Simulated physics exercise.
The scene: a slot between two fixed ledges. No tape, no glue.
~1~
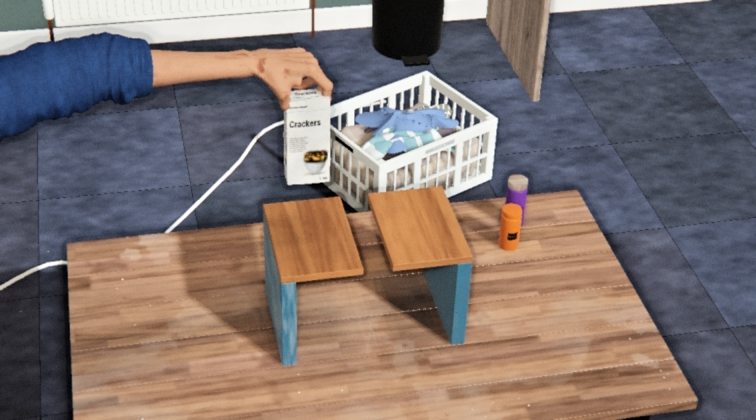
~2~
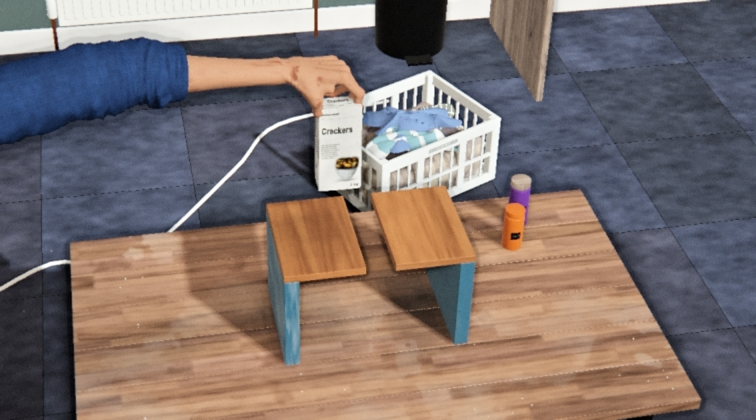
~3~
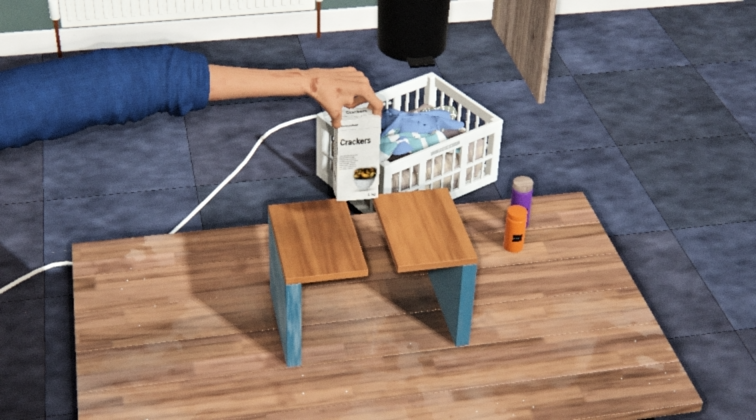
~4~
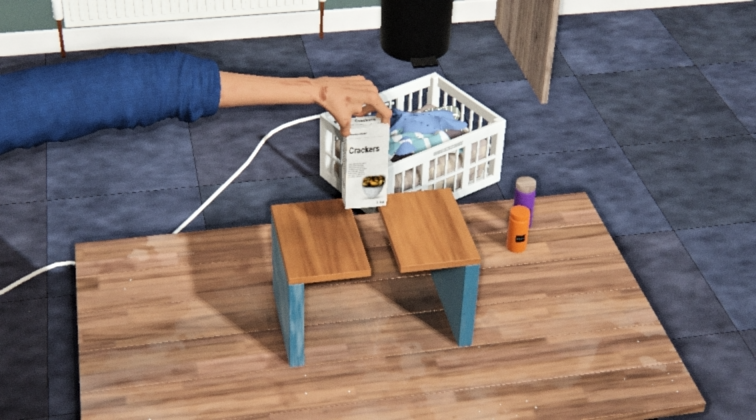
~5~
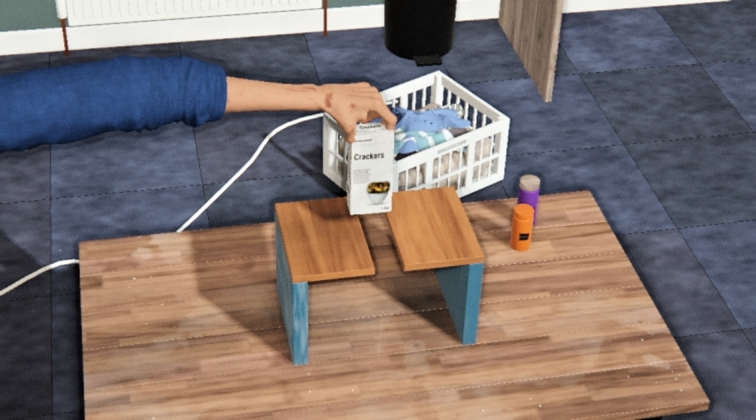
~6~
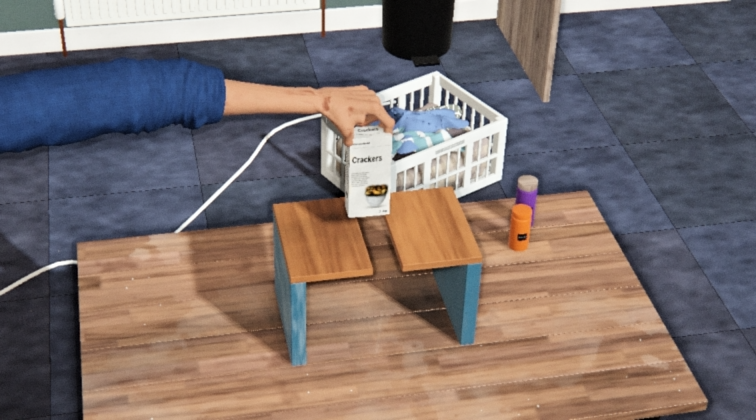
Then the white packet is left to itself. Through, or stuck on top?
It stays on top.
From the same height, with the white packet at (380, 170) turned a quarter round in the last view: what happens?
Then it goes down the gap.
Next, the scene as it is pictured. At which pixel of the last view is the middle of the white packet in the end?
Around (417, 209).
Then, 0.20 s after the last picture, white packet slid a little near (369, 190).
Then, 0.40 s after the last picture, white packet tipped 45° from how it was near (394, 201).
Then, 0.50 s after the last picture, white packet on its side near (410, 209).
At rest, tipped over on the stand or table, white packet; the other 2 in place. Seen from the same camera at the end, white packet near (417, 209). The packet is caught.
